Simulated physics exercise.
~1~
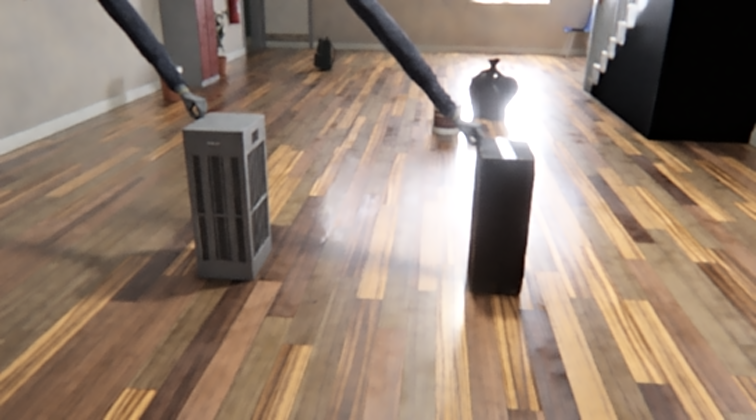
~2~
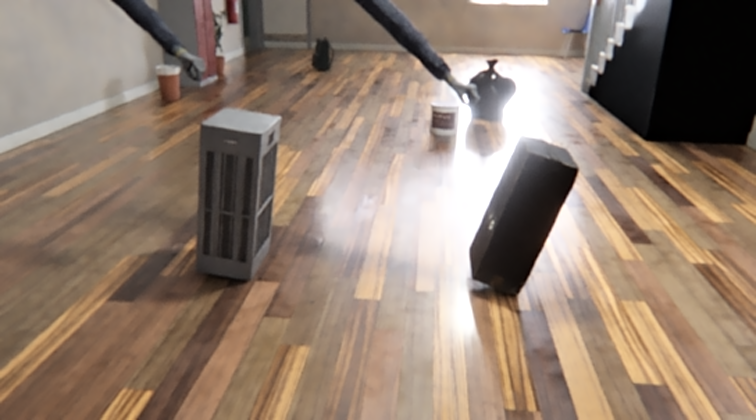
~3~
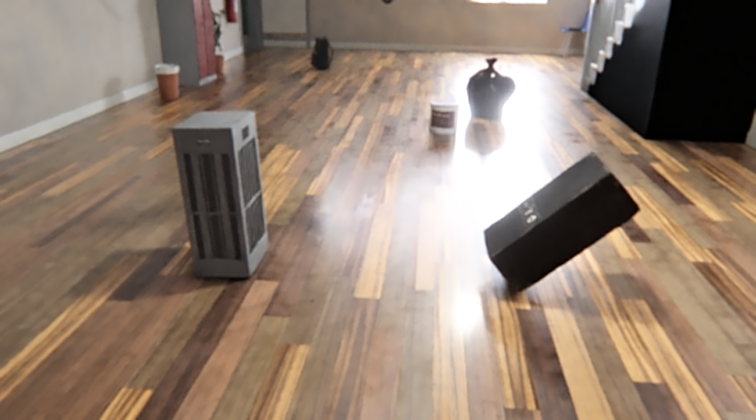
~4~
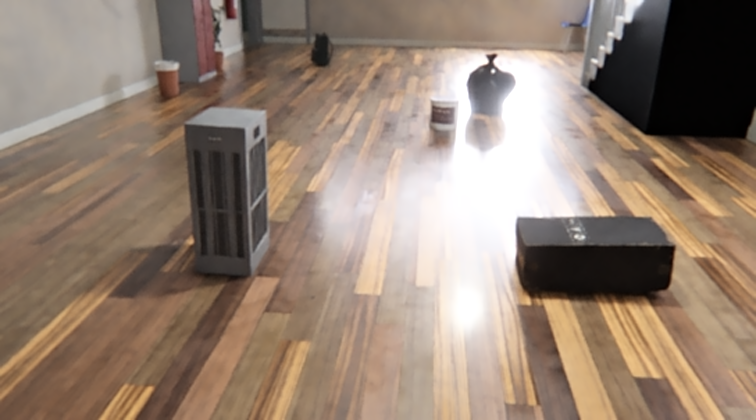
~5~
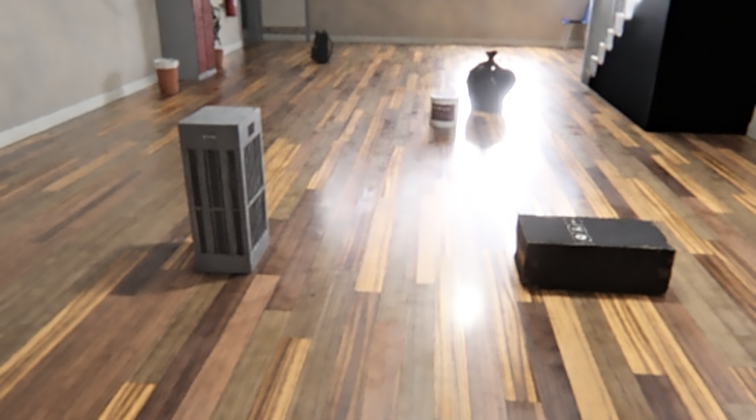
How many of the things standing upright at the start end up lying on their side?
One of them does. The black box tips over to the right and lies on its side, while the grey crate stays standing.
